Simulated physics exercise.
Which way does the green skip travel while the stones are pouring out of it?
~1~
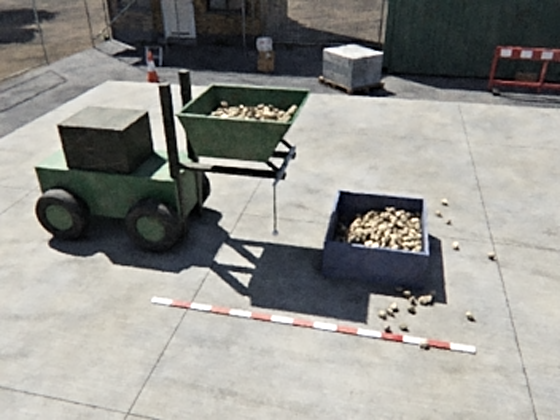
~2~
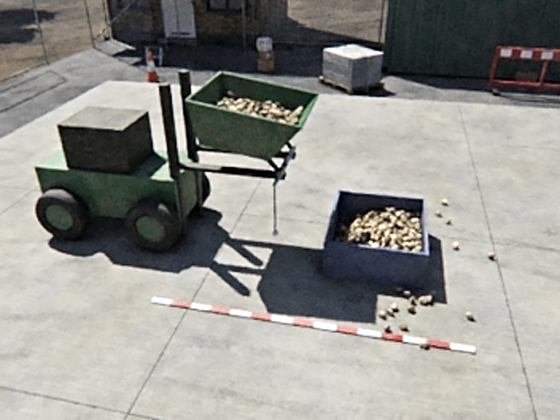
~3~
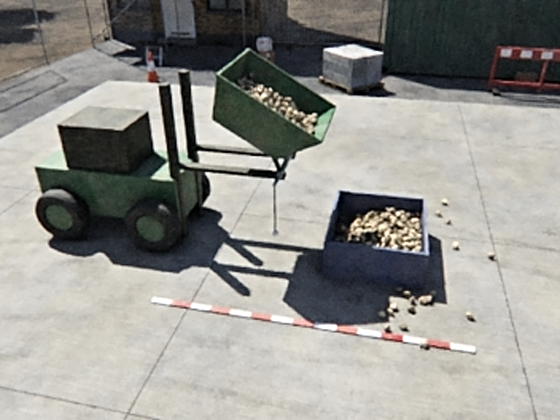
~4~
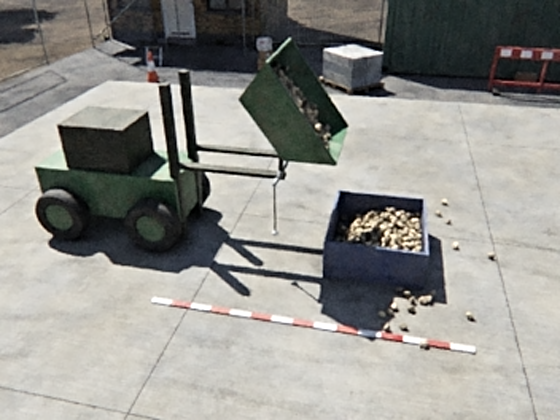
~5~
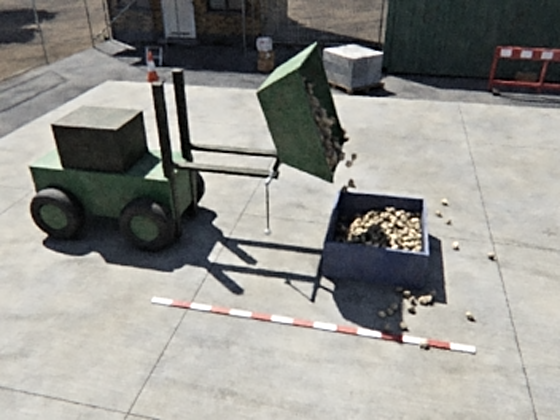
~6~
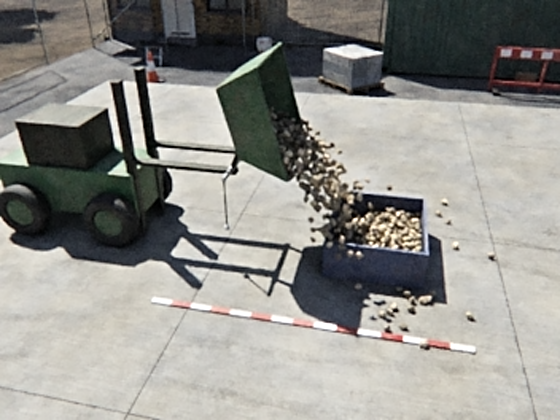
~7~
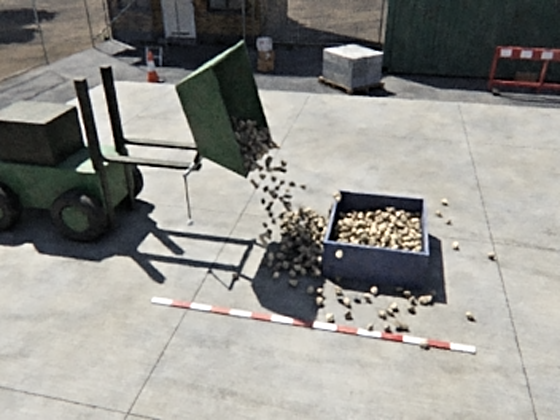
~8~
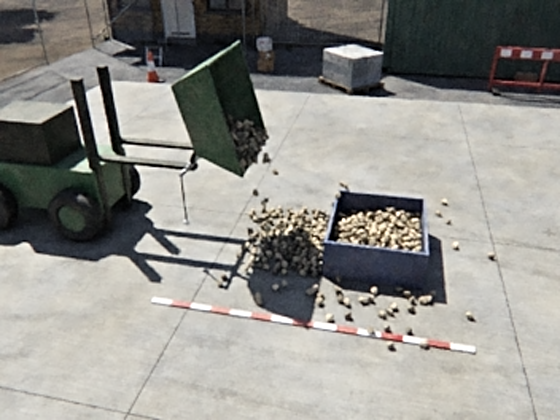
The skip moves to the left, away from the blue bin, as the forklift backs off.
Green forklift tipping a skip of stones while backing left, dropping some into a blue bin and leaving a pile beside it.
